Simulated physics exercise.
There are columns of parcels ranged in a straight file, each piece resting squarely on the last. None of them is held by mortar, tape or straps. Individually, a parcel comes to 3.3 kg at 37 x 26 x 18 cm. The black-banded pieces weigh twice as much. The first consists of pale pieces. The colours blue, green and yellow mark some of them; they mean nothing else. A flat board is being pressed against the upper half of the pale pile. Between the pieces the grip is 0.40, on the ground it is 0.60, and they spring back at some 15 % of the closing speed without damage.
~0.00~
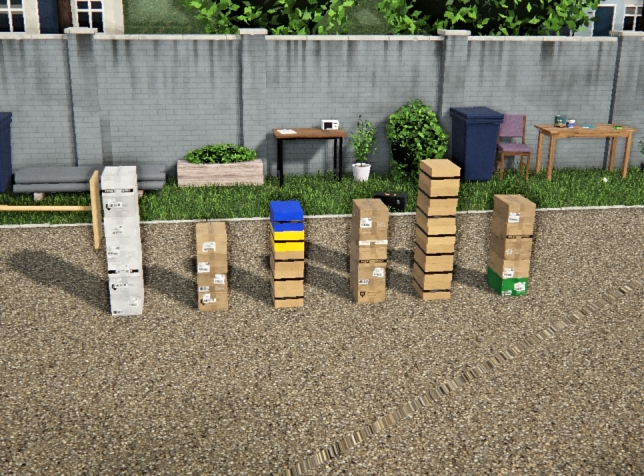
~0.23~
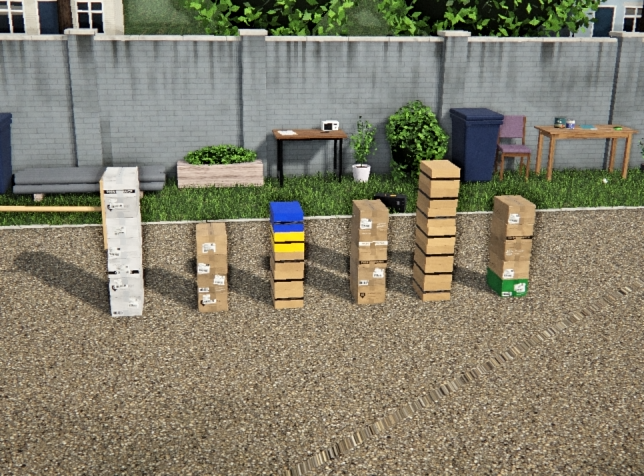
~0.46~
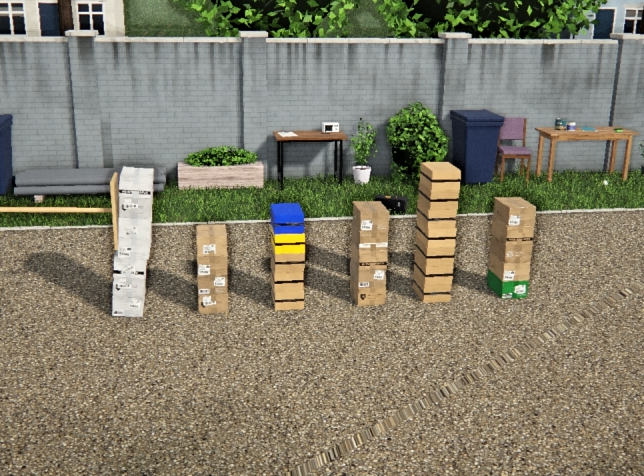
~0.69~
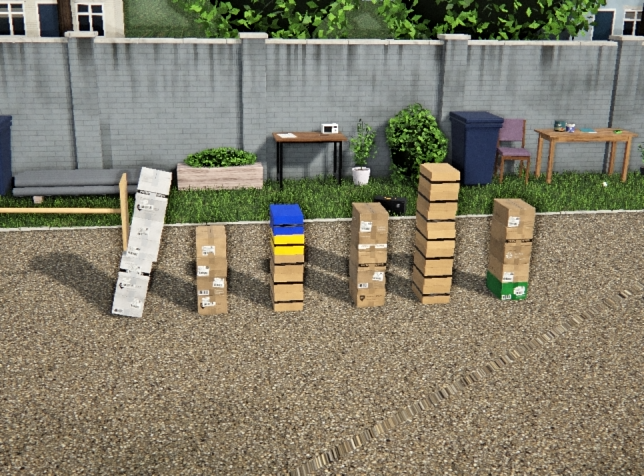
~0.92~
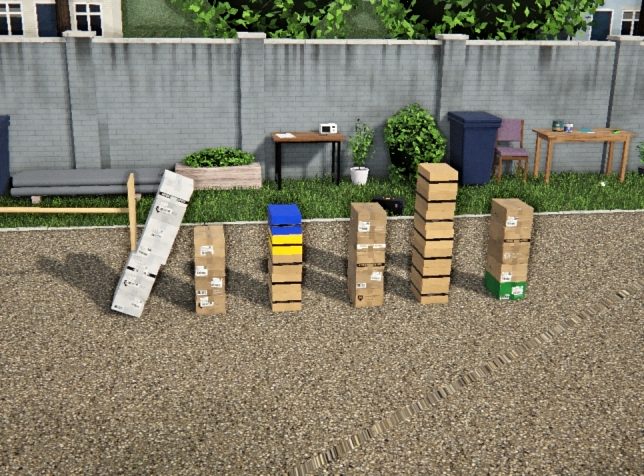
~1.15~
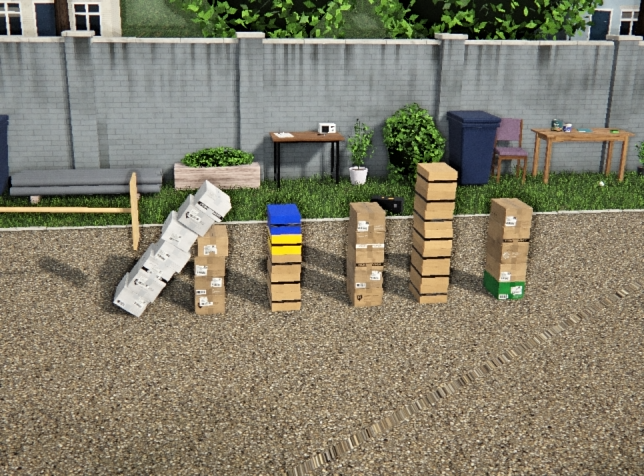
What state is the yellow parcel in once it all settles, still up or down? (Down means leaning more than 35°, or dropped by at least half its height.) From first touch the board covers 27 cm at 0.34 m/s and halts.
Once it all settles, the yellow parcel is still up.
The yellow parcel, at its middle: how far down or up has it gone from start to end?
0 centimetres lower, roughly.
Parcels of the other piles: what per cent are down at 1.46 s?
At that instant, 0 percent.
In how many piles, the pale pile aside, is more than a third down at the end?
That would be 0 of them.
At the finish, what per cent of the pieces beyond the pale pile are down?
That comes to around 0 percent.
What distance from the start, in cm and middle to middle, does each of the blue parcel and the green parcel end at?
Well, the blue finishes about 0 cm from where it began, while the green finishes about 0 cm from its start.
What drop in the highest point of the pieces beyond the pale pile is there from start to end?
0 cm.
By 1.26 s, 7 of the pale pile down; none of the 26 other parcels down, 2 disturbed; yellow parcel unmoved.
By 1.46 s, 7 of the pale pile down; none of the 26 other parcels down, 5 disturbed; yellow parcel moved 18 mm.
By 1.70 s, 7 of the pale pile down; none of the 26 other parcels down, 5 disturbed; yellow parcel moved 16 mm.
When it is over (2.2 s), 7 of the pale pile down; none of the 26 other parcels down, 5 disturbed; yellow parcel moved 30 mm; blue parcel unmoved; green parcel unmoved. In pixels of the last frame, middles, yellow parcel near (287, 238), blue parcel near (284, 219).
